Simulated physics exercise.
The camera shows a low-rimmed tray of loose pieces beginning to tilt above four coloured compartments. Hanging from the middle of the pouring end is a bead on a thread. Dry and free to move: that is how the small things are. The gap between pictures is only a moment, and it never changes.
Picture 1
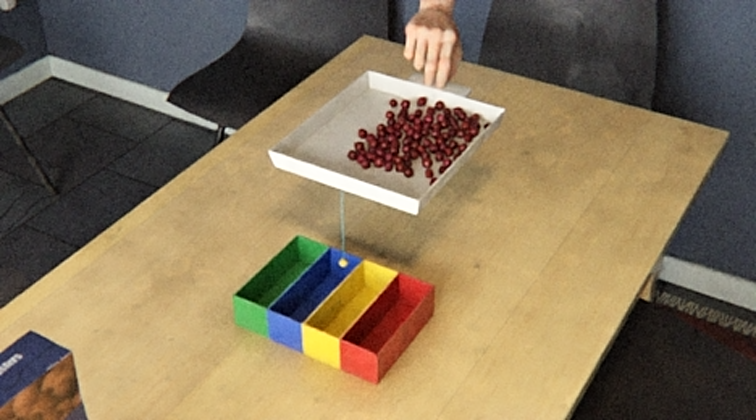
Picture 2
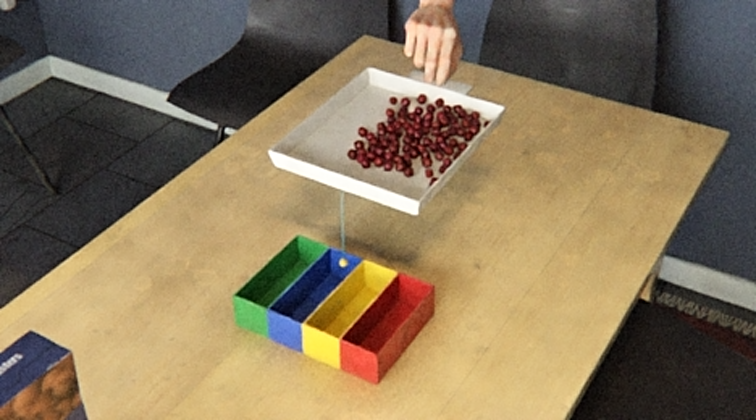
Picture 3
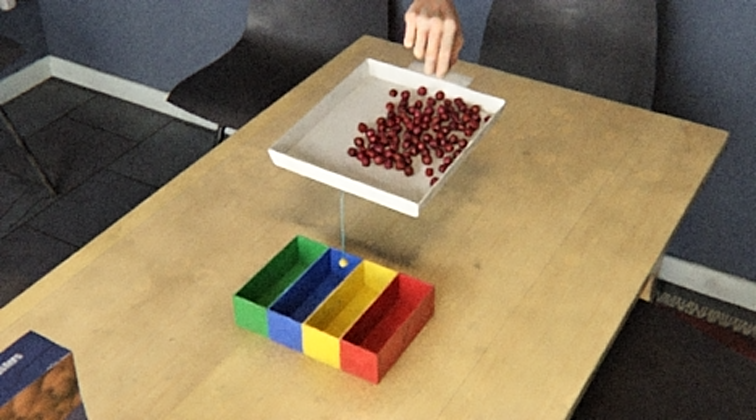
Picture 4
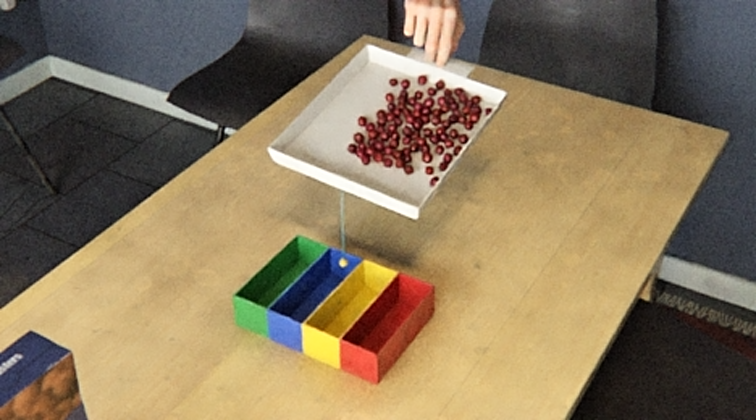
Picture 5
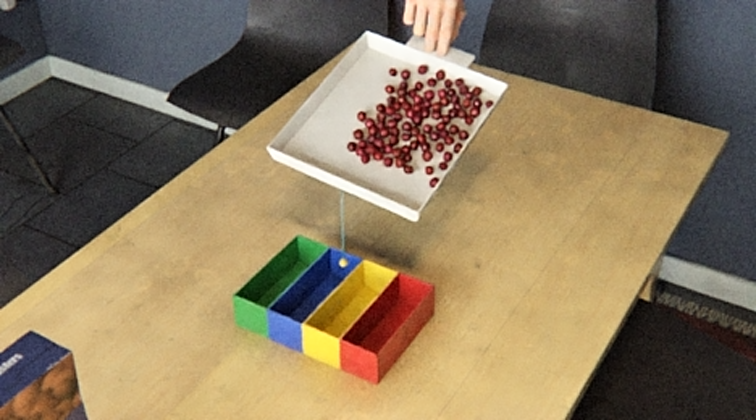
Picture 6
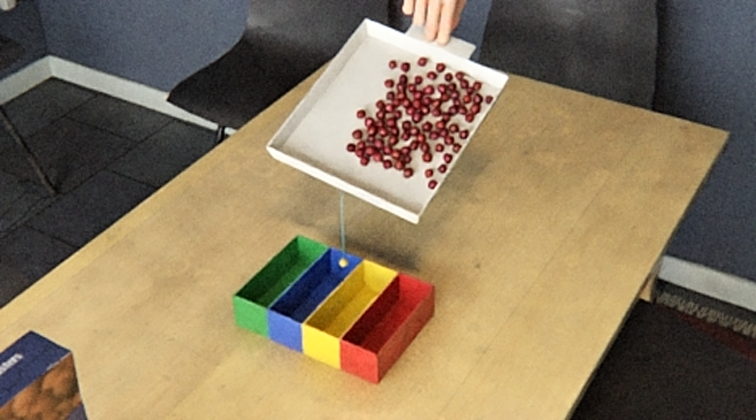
On a light wooden table in a room with dark chairs and a blue-grey wall, a fixed camera looks down at an angle. A white, low-rimmed tray holds small dark red pieces toward its right side, above green, blue, yellow and red compartments, with a small bead on a thread between. A hand at the back raises the tray's far end steadily, tilting it toward the front, lowest at the right corner, while the pieces shift slightly.
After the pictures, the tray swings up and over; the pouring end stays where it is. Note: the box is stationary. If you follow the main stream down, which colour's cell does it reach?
It reaches the red cell.
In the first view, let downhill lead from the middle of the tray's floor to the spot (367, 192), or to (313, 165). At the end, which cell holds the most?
In order, it comes out as red and the green one.
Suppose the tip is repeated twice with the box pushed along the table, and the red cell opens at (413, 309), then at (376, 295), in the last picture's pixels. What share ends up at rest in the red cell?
Approximately 50 percent, followed by approximately 40 percent.
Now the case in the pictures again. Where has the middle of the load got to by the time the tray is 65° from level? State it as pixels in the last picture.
Roughly at (400, 184).
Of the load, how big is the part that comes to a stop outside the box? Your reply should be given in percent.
I'd say roughly 20 per cent of the load.
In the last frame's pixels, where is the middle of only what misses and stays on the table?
Approximate centre, last frame: (443, 373).
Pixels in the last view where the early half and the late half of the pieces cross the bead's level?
Around (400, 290) first; around (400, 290) second.
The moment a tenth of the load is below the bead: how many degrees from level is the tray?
Somewhere around 95 degrees.
Just after the last frame, tray tipped steeply; almost all on the tray; just a few falling or outside the box.
A moment on, tray tipped past a quarter turn; roughly two thirds on the tray; about a tenth in the red cell; just a few in the yellow cell; roughly a quarter falling or outside the box.
Further on, tray tipped past a quarter turn; roughly two thirds in the red cell; about a tenth in the yellow cell; just a few in the blue cell; roughly a quarter falling or outside the box.
When it is over, tray tipped past a quarter turn; roughly two thirds in the red cell; about a tenth in the yellow cell; just a few in the blue cell; not one in the green cell; roughly a quarter outside the box.
